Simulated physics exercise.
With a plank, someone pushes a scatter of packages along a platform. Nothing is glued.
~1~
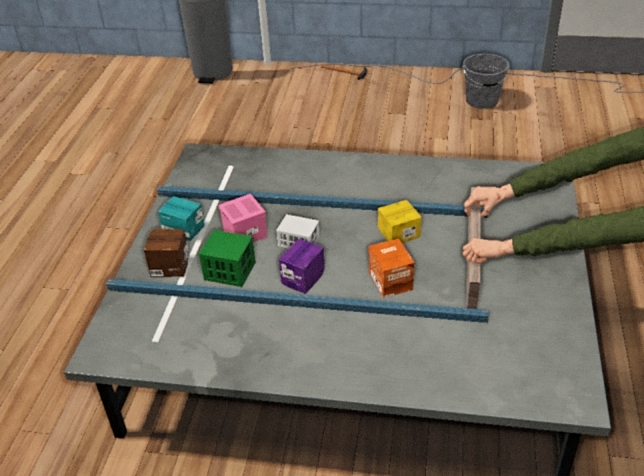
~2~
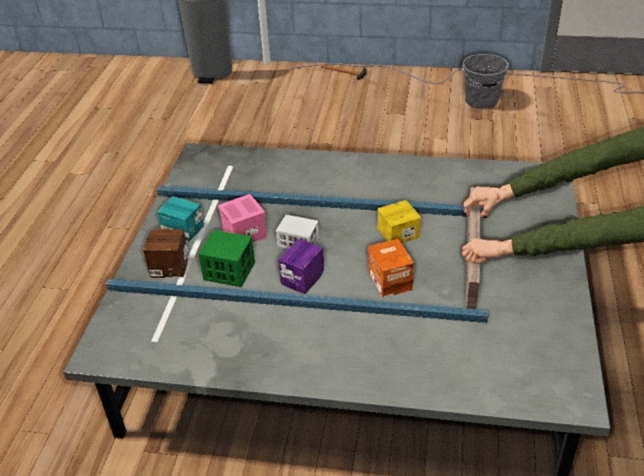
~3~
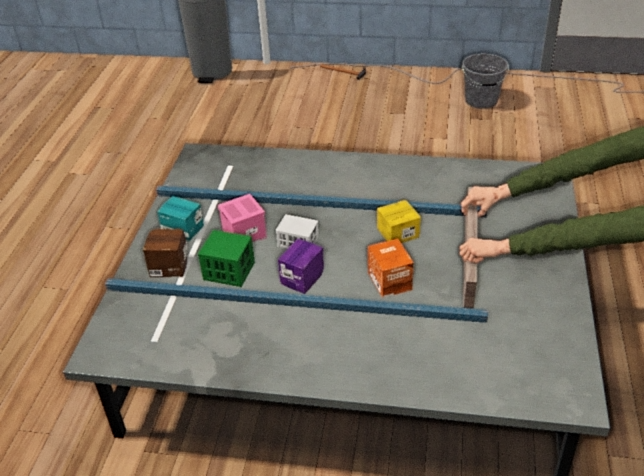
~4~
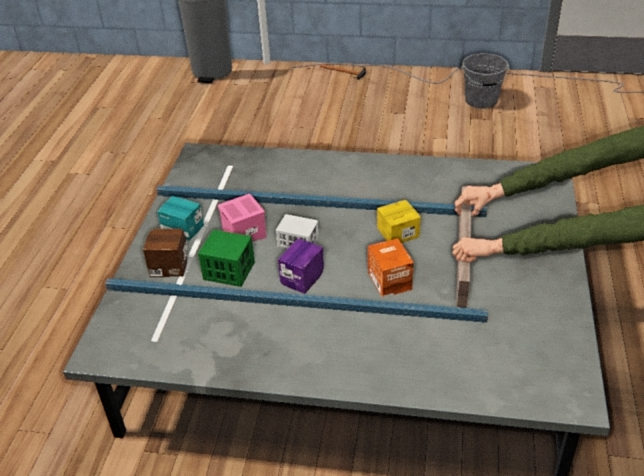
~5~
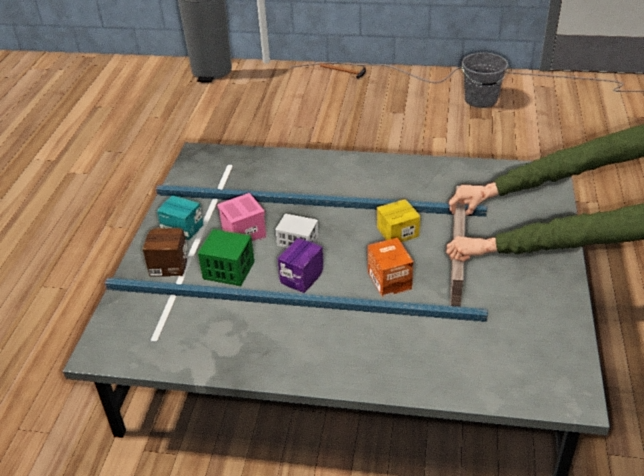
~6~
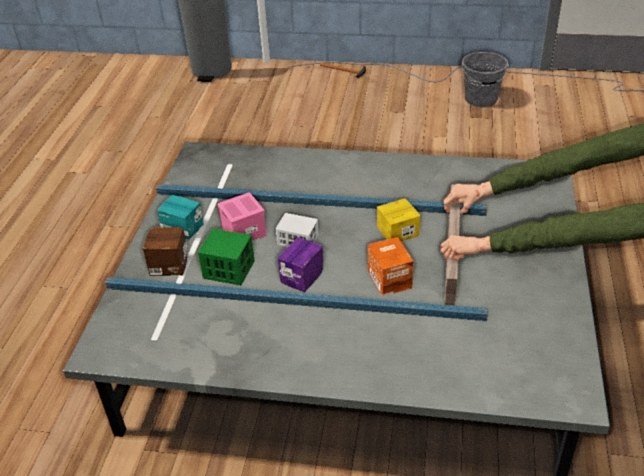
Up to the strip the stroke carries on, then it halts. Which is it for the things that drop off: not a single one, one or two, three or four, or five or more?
It is three or four.
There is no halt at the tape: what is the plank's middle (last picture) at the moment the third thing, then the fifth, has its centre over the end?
I'd put it close to (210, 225) and later close to (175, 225).
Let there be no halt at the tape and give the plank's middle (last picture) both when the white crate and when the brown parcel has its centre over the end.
Roughly (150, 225); roughly (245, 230).
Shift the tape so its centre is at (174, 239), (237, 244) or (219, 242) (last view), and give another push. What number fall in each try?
Those tries give 5, 1 and 1.
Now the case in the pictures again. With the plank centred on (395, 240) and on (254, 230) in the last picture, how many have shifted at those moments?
At the first spot 2, then 8.
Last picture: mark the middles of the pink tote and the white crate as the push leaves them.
The pink tote finishes at (156, 206); the white crate finishes at (182, 227).
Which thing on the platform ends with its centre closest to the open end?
It's the pink tote that ends nearest.
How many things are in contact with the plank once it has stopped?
That makes 3.
Early on, none off yet; turquoise parcel at rest near (181, 217); brown parcel at rest near (166, 252); green crate at rest near (227, 257).
A while later, none off yet; turquoise parcel at rest near (181, 217); brown parcel travelled a little near (155, 250); green crate travelled about its own width near (191, 256).
Finally, the number that fall off is three or four; lost, green crate, brown parcel and turquoise parcel.
